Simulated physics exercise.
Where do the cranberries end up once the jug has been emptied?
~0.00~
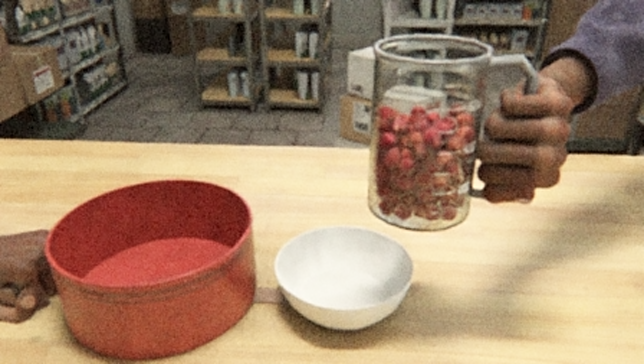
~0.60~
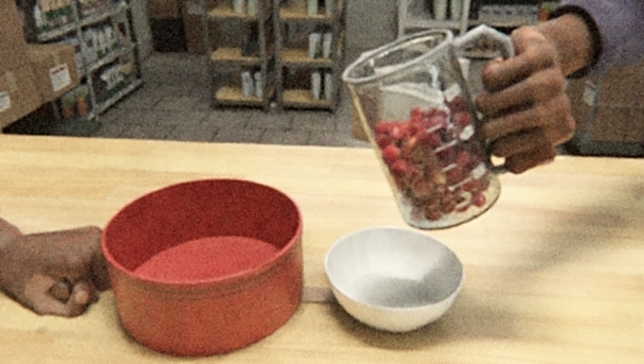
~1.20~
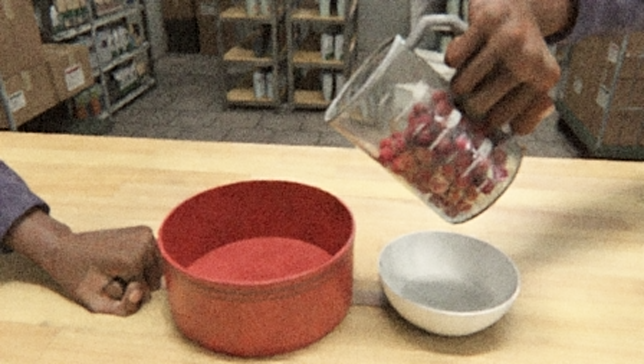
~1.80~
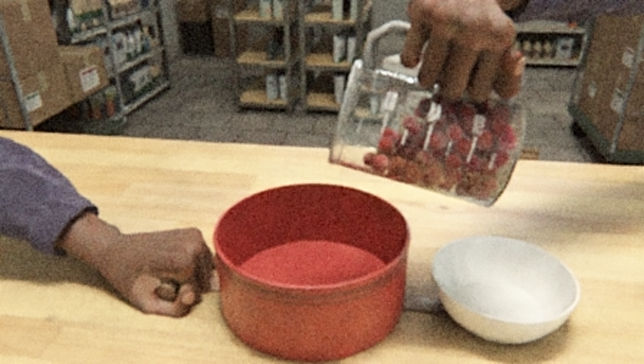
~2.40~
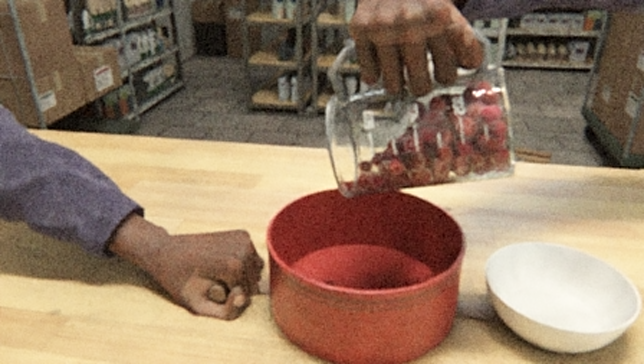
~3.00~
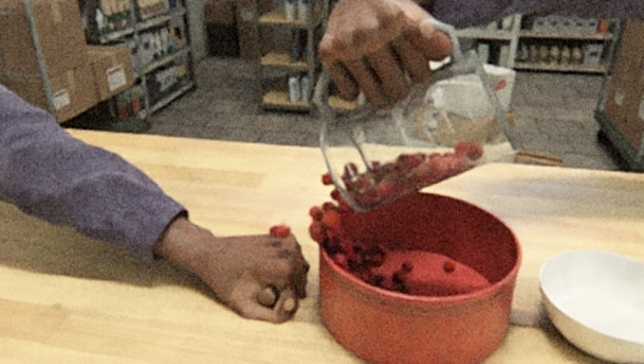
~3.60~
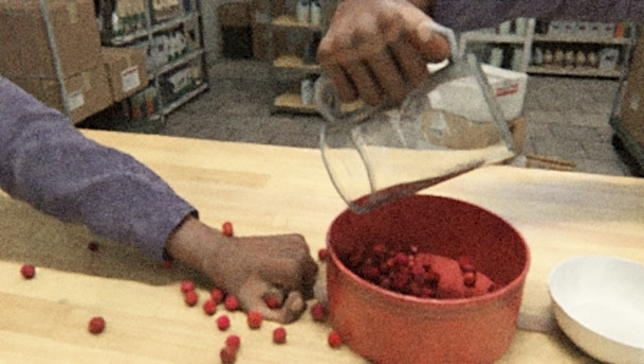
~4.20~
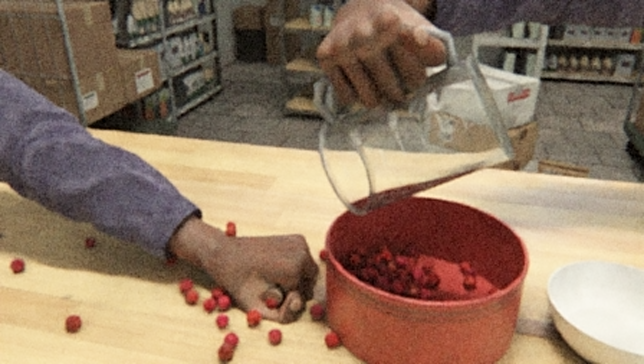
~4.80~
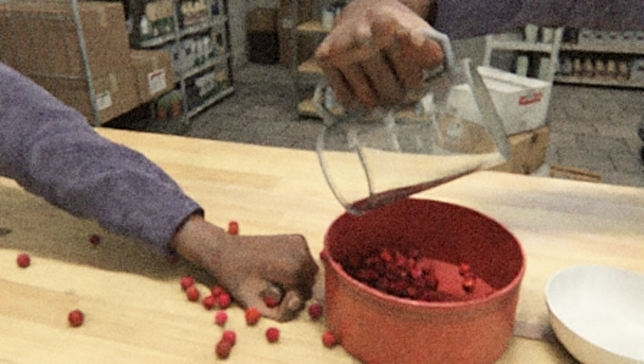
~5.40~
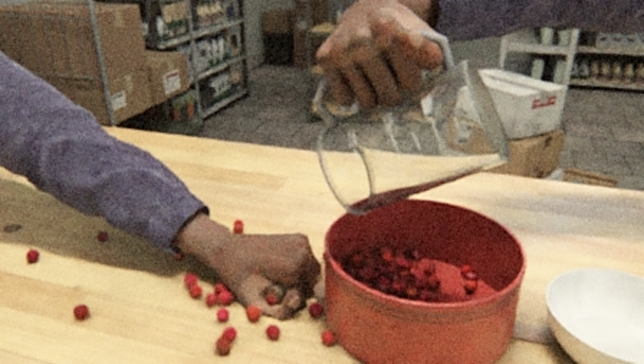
Most of the cranberries end up in the red pot, and a smaller but sizeable share lies scattered on the table to its left. The white bowl gets none.
